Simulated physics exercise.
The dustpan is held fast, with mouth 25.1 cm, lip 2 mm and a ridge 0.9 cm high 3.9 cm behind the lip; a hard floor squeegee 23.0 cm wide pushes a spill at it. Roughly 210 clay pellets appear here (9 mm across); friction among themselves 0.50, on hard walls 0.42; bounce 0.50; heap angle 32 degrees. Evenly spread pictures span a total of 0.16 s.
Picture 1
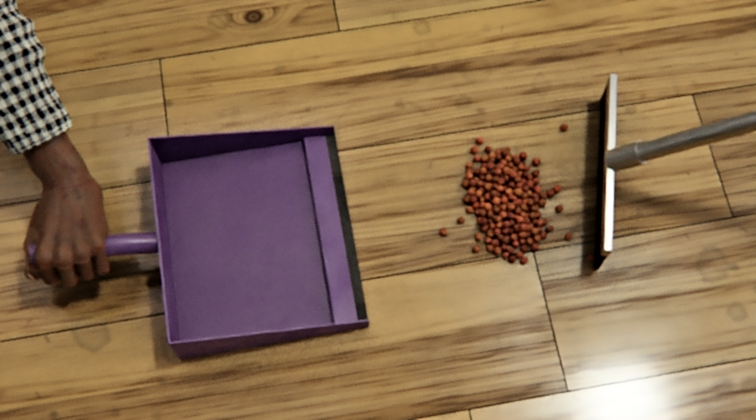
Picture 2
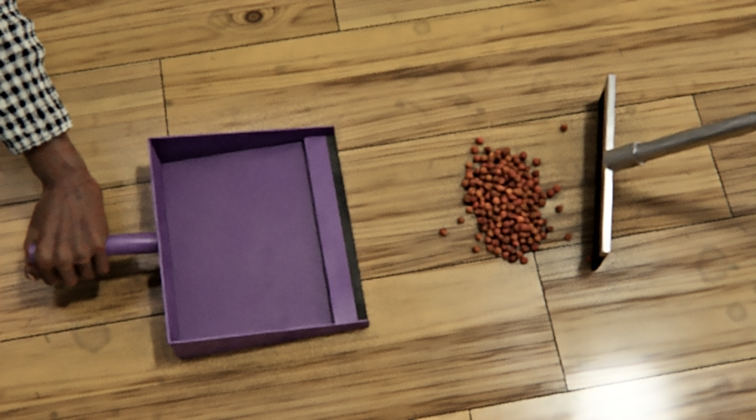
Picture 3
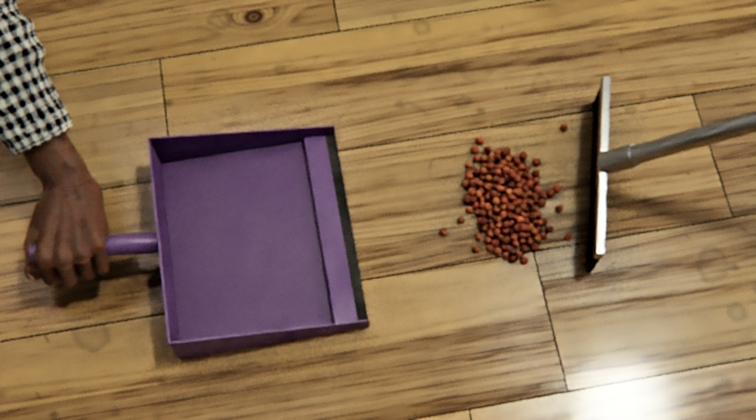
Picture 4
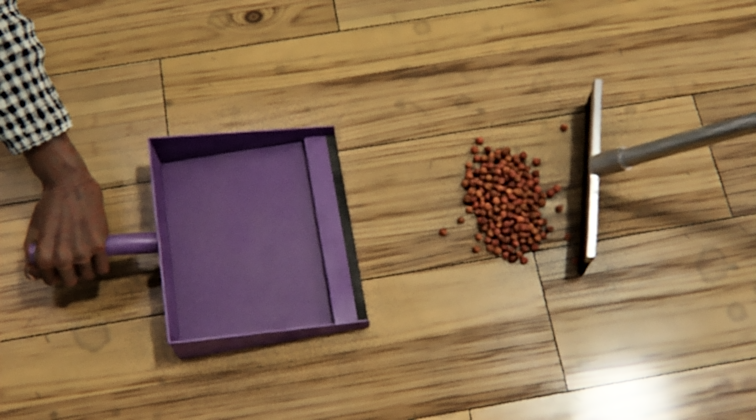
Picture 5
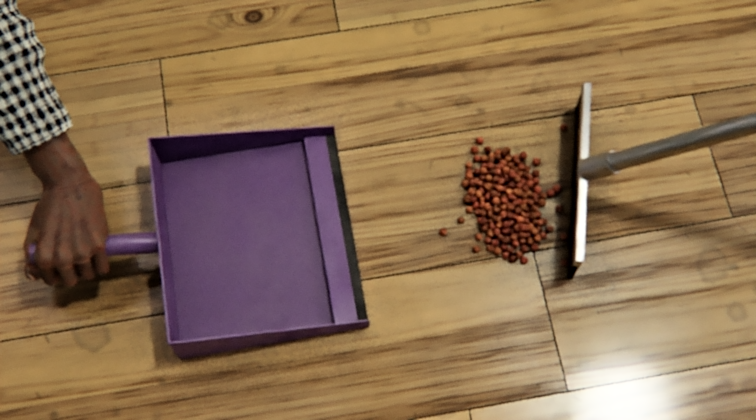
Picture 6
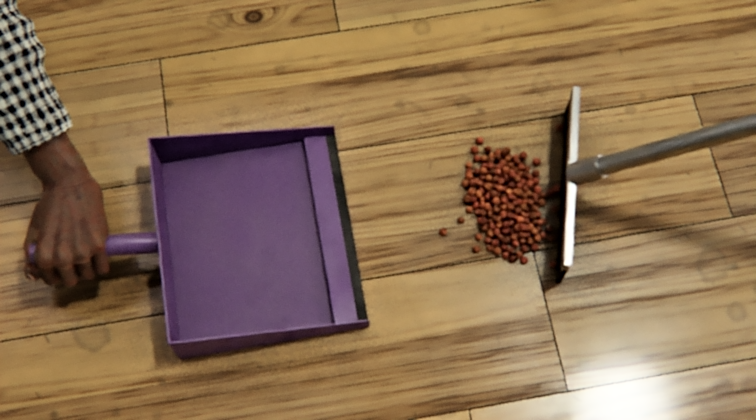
The video shows a hand holding a purple dustpan still on a wooden floor while a squeegee on a gray pole slides slowly left, reaching the right edge of a pile of reddish-brown pellets and nudging a few of them.
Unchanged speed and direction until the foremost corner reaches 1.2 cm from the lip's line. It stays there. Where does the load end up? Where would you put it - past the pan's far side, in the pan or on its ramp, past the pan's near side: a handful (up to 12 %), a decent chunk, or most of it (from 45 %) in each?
I'd say past the pan's far side: A handful, in the pan or on its ramp: A handful, past the pan's near side: A handful.
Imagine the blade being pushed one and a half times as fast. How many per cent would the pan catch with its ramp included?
Then roughly 15 per cent.
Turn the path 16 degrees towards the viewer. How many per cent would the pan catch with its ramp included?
It comes to roughly 0 in a hundred.
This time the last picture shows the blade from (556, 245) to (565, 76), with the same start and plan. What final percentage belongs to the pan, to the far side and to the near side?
Per cent by place - pan 25, far side 15, near side 0.
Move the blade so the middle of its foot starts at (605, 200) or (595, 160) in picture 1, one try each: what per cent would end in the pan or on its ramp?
First try about 5 per cent, second about 15 per cent.
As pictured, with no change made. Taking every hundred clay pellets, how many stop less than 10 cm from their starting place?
I'd guess some 5 per cent.
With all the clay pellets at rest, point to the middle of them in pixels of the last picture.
My guess is close to (370, 222).
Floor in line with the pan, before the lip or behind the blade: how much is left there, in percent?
I'd put it near 90 per cent.
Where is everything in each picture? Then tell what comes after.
The first picture shows blade from (606, 251) to (611, 82), moved 0.0 cm, 0 of the pieces shifted so far; middle of the pieces at (511, 200); pan at (245, 245).
The second picture shows blade from (604, 252) to (610, 82), moved 0.2 cm, 0 of the pieces shifted so far; middle of the pieces at (511, 200).
The third picture shows blade from (598, 254) to (605, 84), moved 0.9 cm, 1 of the pieces shifted so far; middle of the pieces at (511, 200).
The fourth picture shows blade from (589, 257) to (596, 87), moved 2.1 cm, 1 of the pieces shifted so far; middle of the pieces at (511, 200).
The fifth picture shows blade from (578, 261) to (585, 90), moved 3.5 cm, 2 of the pieces shifted so far; middle of the pieces at (511, 200).
The sixth picture shows blade from (566, 266) to (575, 94), moved 5.0 cm, 4 of the pieces shifted so far; middle of the pieces at (511, 200); pan at (245, 245).
Then, 0.24 s after the last picture, middle of the blade 15 cm from the lip; 0 % over the lip, far side 0 %, near side 0 %.
Then, 0.40 s after the last picture, middle of the blade 8 cm from the lip; 0 % over the lip, far side 0 %, near side 0 %.
Then, 0.68 s after the last picture, middle of the blade 5 cm from the lip; 10 % over the lip, far side 0 %, near side 0 %.
In the end, far side 0 %, pan 5 %, near side 0 %, in front of the lip or behind the blade 90 %.
